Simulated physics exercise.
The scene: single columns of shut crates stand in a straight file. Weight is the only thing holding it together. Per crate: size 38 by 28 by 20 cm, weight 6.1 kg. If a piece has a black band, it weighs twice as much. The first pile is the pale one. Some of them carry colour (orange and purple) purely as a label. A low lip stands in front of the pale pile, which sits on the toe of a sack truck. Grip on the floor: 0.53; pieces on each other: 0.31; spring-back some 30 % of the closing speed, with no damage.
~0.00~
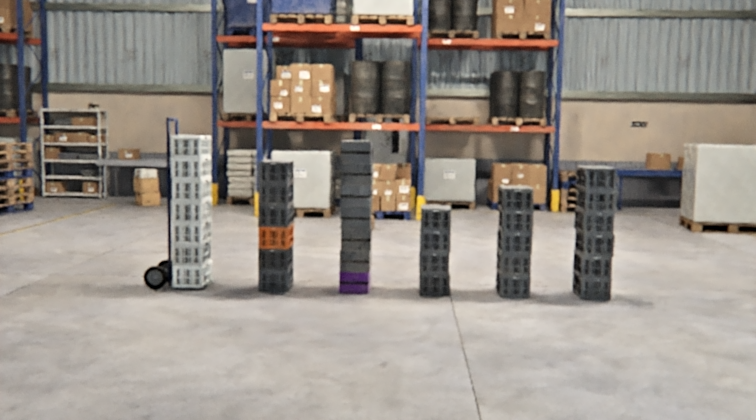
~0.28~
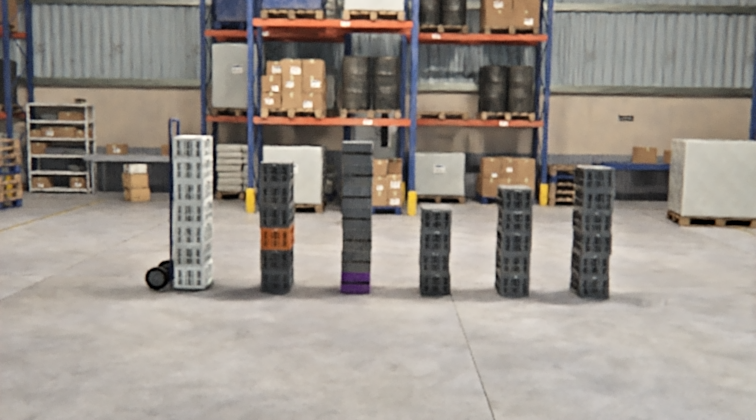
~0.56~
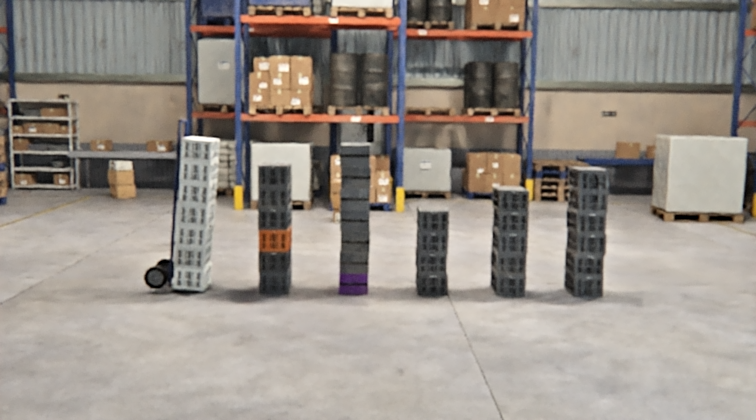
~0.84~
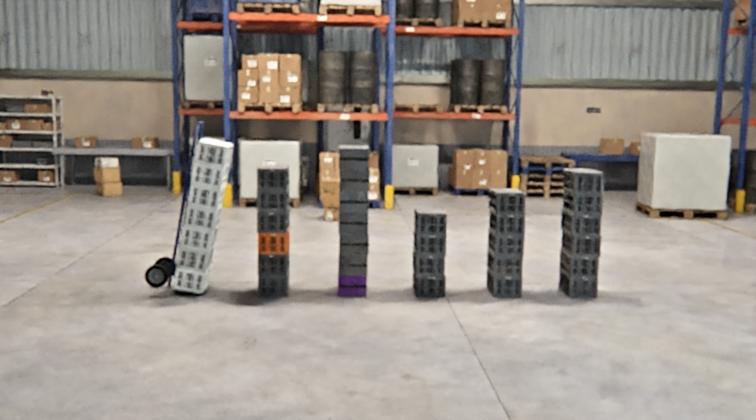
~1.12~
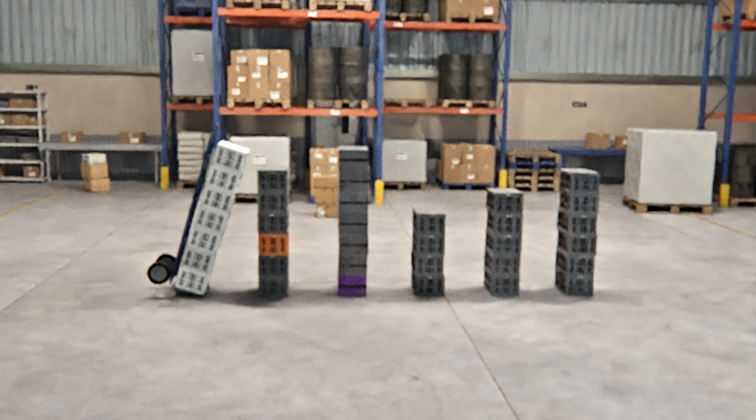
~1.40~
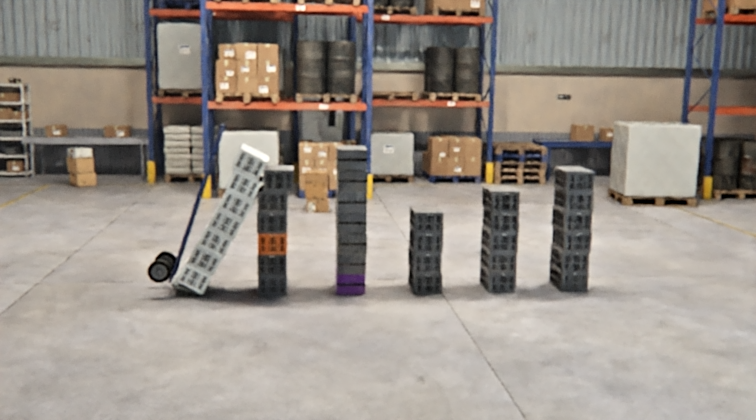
In a warehouse, six columns of crates stood in a row, and the pale one on a sack truck at the left leaned steadily rightward until its top met the column with the orange crate.
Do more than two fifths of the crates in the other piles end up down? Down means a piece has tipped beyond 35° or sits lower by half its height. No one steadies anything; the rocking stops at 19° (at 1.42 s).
Yes.
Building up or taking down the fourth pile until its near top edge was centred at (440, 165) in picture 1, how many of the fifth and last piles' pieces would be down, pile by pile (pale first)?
Counts down - fifth: 5; last: 5.
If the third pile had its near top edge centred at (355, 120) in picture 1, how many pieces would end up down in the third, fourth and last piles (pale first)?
The tally would be third 8, then fourth 4, then last 5.
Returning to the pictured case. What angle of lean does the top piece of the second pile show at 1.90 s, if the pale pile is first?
Roughly 20 degrees.
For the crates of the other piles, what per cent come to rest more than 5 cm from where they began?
Displaced: 85 %.
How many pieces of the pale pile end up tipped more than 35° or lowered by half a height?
6.
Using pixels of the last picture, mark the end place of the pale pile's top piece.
Look for the top piece around pixel (323, 233).
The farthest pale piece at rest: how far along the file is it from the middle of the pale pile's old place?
About 130 cm.
Around 1.90 s, 7 of the pale pile down; none of the 28 other crates down, 6 disturbed; orange crate tipped 16°.
Around 2.76 s, 7 of the pale pile down; 5 of the 28 other crates down; orange crate tipped 38°, 21 cm lower; purple crate tipped 19°.
Around 3.42 s, 6 of the pale pile down; 16 of the 28 other crates down; orange crate tipped 46°, 30 cm lower; purple crate tipped 46°.
Around 4.62 s, 6 of the pale pile down; 24 of the 28 other crates down; purple crate tipped 46°; orange crate tipped 46°, 32 cm lower.
Finally (5.7 s), 6 of the pale pile down; 24 of the 28 other crates down; purple crate tipped 46°; orange crate tipped 46°, 32 cm lower. That is 86 per cent. Seen by the last camera, middles, purple crate near (362, 273), orange crate near (333, 272).
